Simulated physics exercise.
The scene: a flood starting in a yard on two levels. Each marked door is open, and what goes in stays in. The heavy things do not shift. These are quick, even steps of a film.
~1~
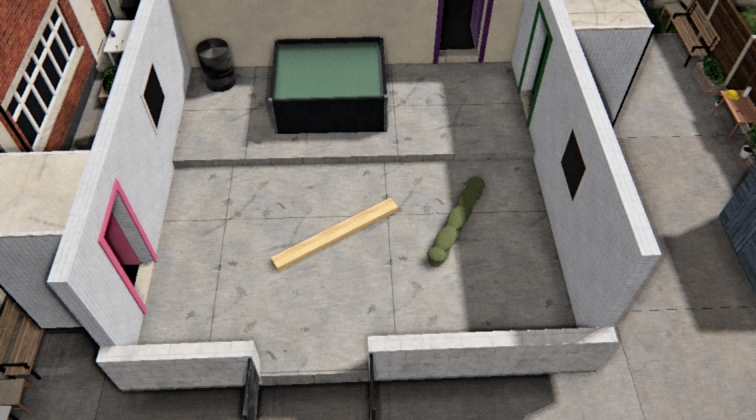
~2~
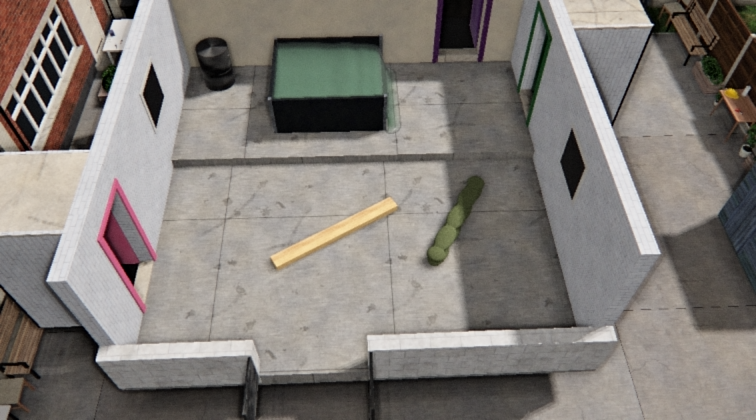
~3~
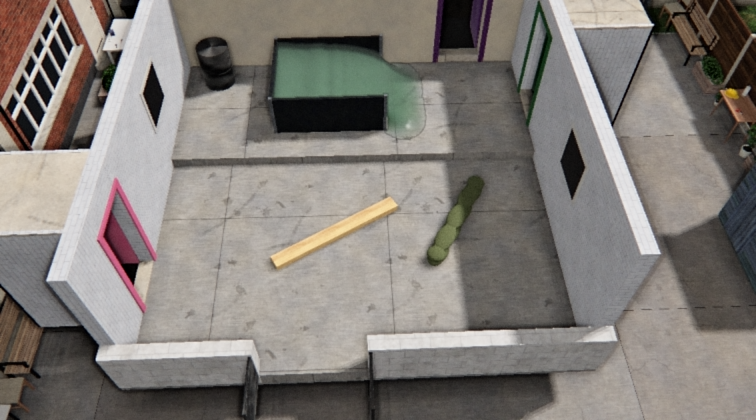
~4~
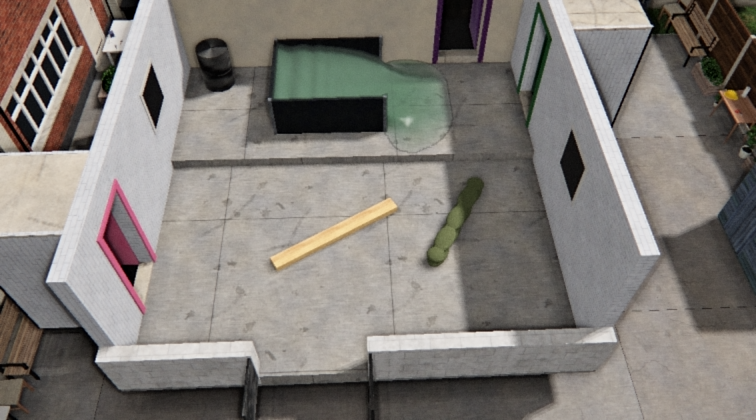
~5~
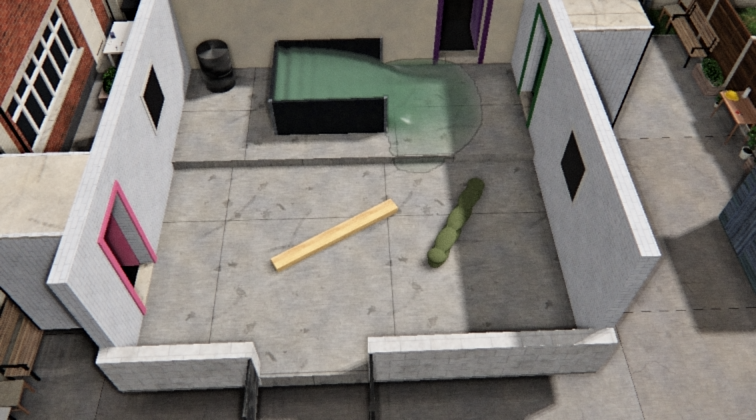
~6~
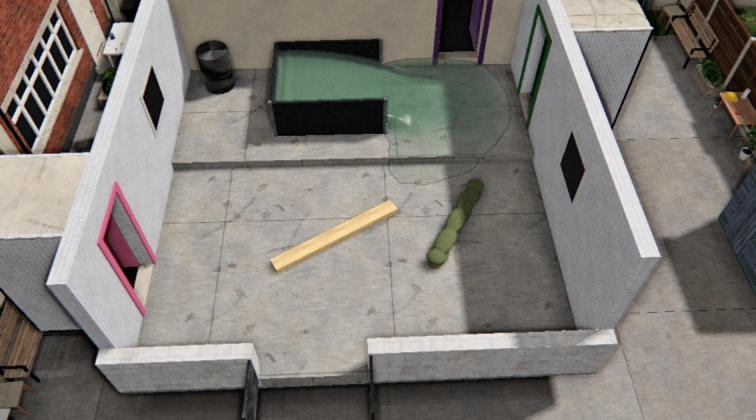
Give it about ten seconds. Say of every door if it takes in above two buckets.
The green door takes more than that; the pink door takes more than that; the purple door takes more than that.
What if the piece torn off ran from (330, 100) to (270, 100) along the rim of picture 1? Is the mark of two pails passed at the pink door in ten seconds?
My reading: The pink one lets more in.
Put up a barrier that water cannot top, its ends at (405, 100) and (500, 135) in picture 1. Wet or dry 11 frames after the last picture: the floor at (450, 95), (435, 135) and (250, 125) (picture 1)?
In that order: Awash, wet, free of water.
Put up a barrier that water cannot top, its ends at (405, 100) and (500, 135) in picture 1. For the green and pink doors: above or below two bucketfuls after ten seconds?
Then: Green passes that mark, pink is over.
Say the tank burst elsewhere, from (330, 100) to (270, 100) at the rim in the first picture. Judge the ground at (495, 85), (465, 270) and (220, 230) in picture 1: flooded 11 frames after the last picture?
As listed: Not flooded, not flooded, covered.
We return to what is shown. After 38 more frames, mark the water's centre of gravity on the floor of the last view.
Close to (436, 206).
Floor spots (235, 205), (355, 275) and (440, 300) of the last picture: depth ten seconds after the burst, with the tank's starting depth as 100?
In turn 4, 10 and 12 in a hundred.
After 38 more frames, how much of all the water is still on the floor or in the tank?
Near 80 in a hundred.
A moment on, water covers 20 % of the floor; the green door far over two buckets in, the pink door not reached, the purple door wet at the sill, nothing in.
Next, water covers 25 % of the floor; the green door far over two buckets in, the pink door not reached, the purple door under two buckets in.
Then, water covers 40 % of the floor; the green door far over two buckets in, the pink door not reached, the purple door over two buckets in.
Later, water covers 65 % of the floor; the green door far over two buckets in, the pink door not reached, the purple door over two buckets in.
In the end, water covers 80 % of the floor; the green door far over two buckets in, the pink door over two buckets in, the purple door over two buckets in.
